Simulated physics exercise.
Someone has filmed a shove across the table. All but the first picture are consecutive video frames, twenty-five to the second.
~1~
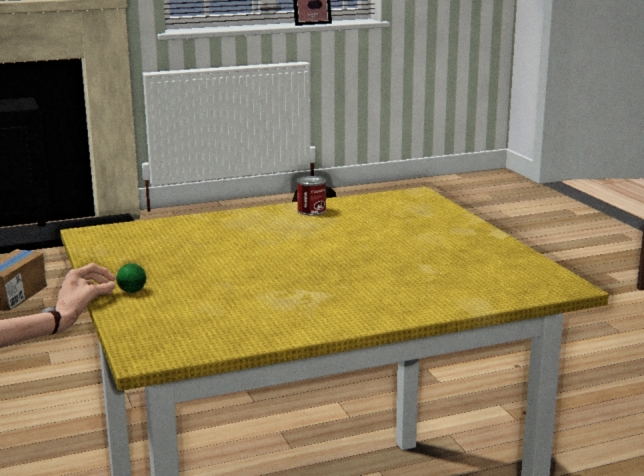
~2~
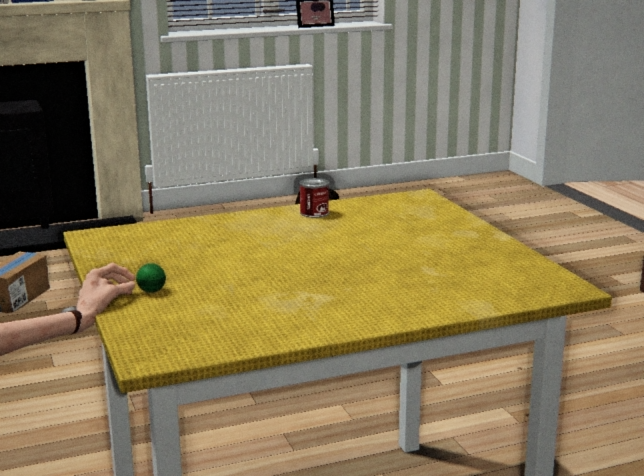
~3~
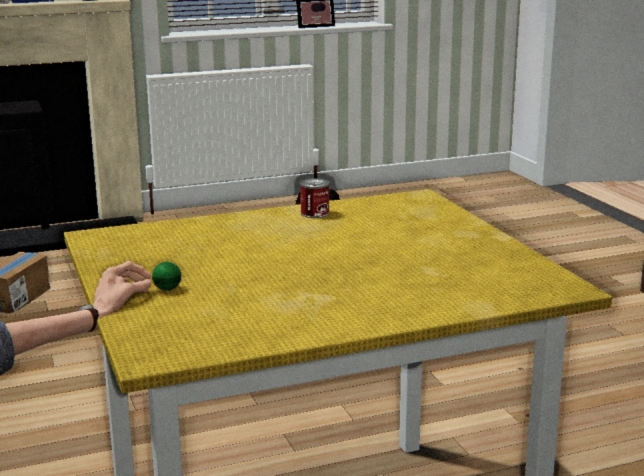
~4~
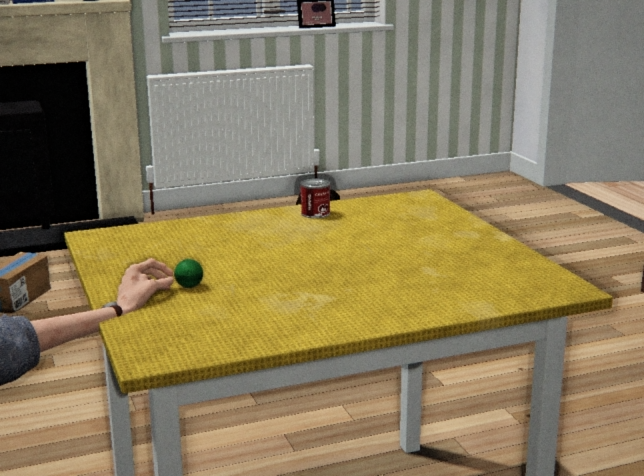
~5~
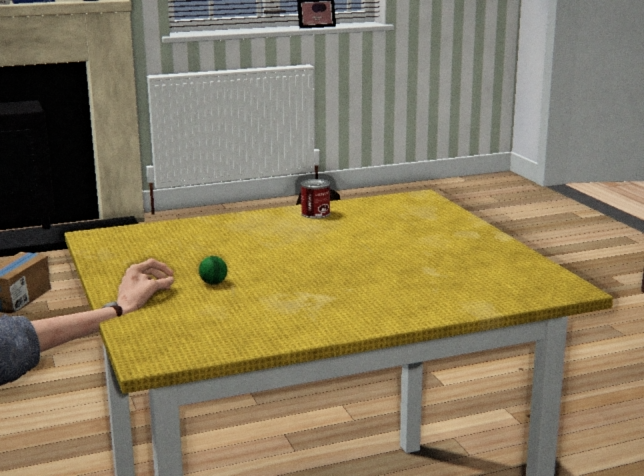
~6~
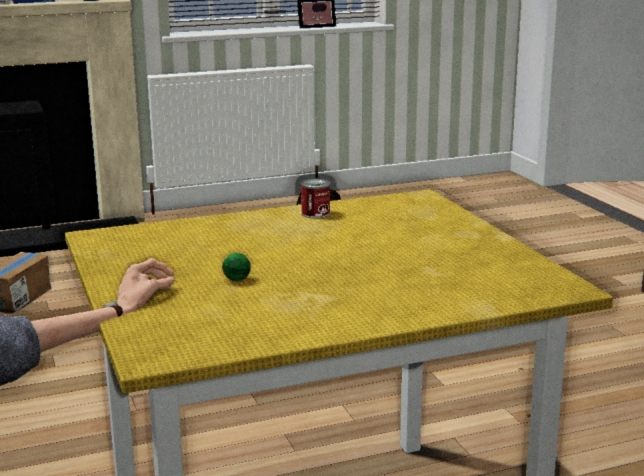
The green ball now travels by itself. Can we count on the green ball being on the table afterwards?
The green ball drops to the floor.
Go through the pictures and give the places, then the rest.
Under the hand; green ball (131, 278), in the first picture.
Under the hand; green ball (151, 278), in the second picture.
Under the hand; green ball (167, 276), in the third picture.
Green ball (189, 274), in the fourth picture.
Green ball (213, 270) shifted about its own width, in the fifth picture.
Green ball (237, 267) shifted well along, in the sixth picture.
Then, 0.40 s on from there, green ball shifted well along near (428, 241).
Then, 0.90 s on from there, green ball now off the table.
In the end, off the table, green ball.
